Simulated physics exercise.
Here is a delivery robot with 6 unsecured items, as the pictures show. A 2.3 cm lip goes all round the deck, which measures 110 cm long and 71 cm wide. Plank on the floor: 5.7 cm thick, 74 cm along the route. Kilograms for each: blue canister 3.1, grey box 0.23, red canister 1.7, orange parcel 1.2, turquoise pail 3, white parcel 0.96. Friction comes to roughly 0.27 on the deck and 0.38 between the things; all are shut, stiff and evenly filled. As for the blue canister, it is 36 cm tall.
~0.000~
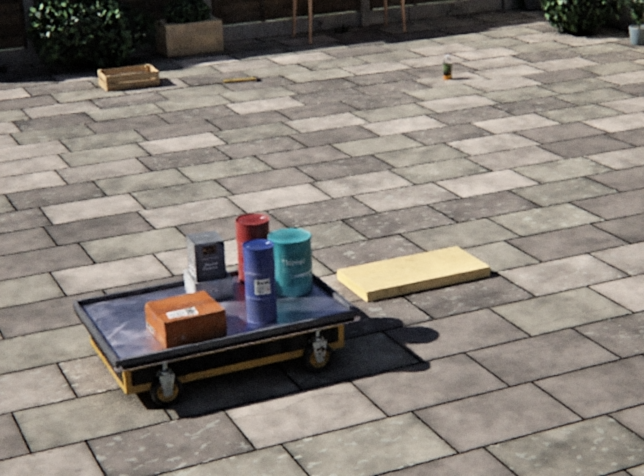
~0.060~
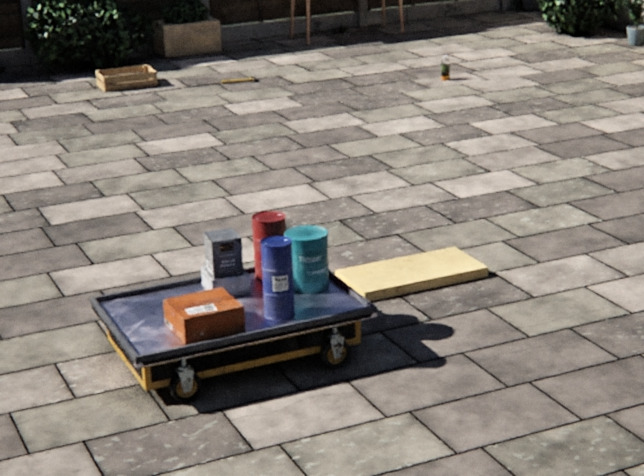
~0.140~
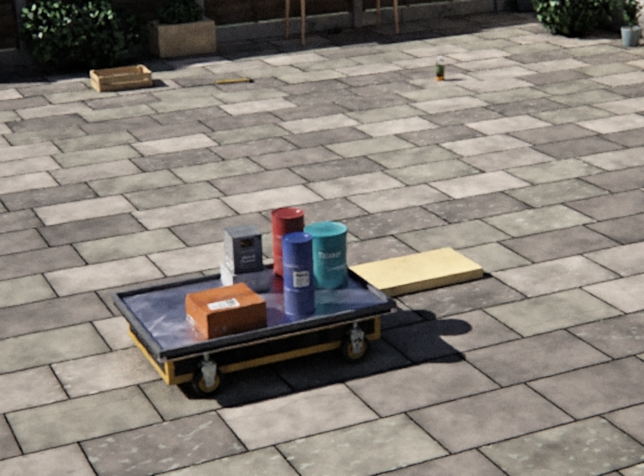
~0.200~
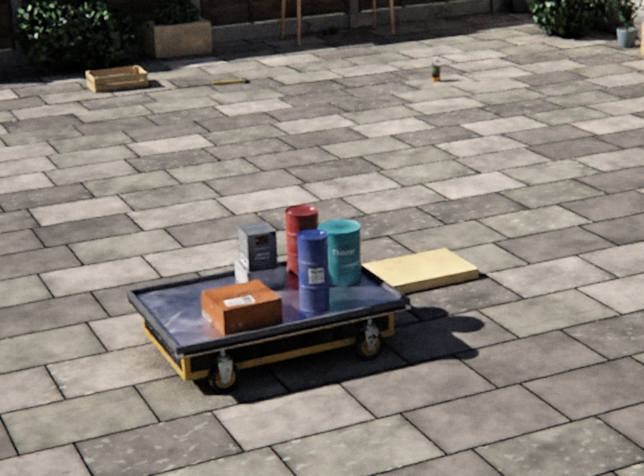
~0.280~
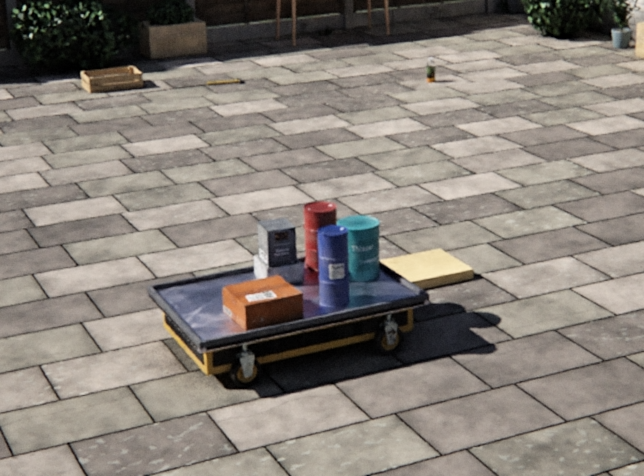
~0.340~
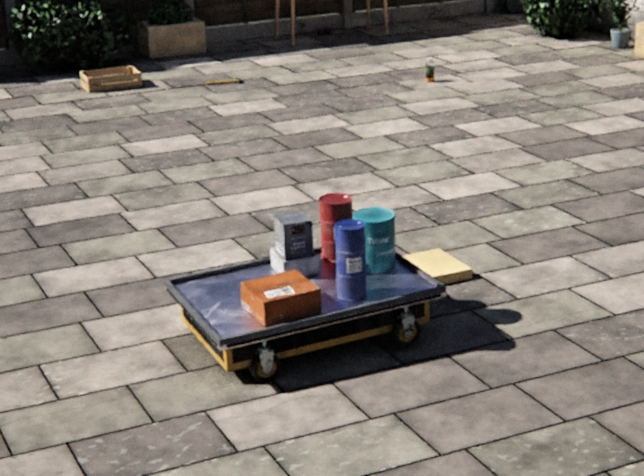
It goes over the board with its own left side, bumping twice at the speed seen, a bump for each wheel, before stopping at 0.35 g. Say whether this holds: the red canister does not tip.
It does not hold, the red canister tips.
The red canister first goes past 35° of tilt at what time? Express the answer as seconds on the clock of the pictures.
It happens at about 0.7 s.
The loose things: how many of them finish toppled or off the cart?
The count is 3.
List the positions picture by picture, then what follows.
In the first frame, 0 cm covered; blue canister (260, 282).
In the second frame, 10 cm covered; orange parcel (204, 316); turquoise pail (307, 260).
In the third frame, 22 cm covered; white parcel (245, 275); blue canister (299, 274).
In the fourth frame, 32 cm covered; grey box (258, 246); orange parcel (242, 307).
In the fifth frame, 45 cm covered; turquoise pail (359, 249); white parcel (278, 268).
In the sixth frame, 54 cm covered; red canister (337, 228); blue canister (351, 260).
After 0.84 s, 134 cm covered; red canister 59° off upright near (468, 206); grey box 13° off upright; blue canister 12° off upright.
After 1.34 s, 214 cm covered; red canister on its side near (607, 215); grey box on its side; blue canister 7° off upright.
In the end (3.1 s), toppled on the deck, blue canister, grey box and red canister; the other 3 under 10 cm from the start.
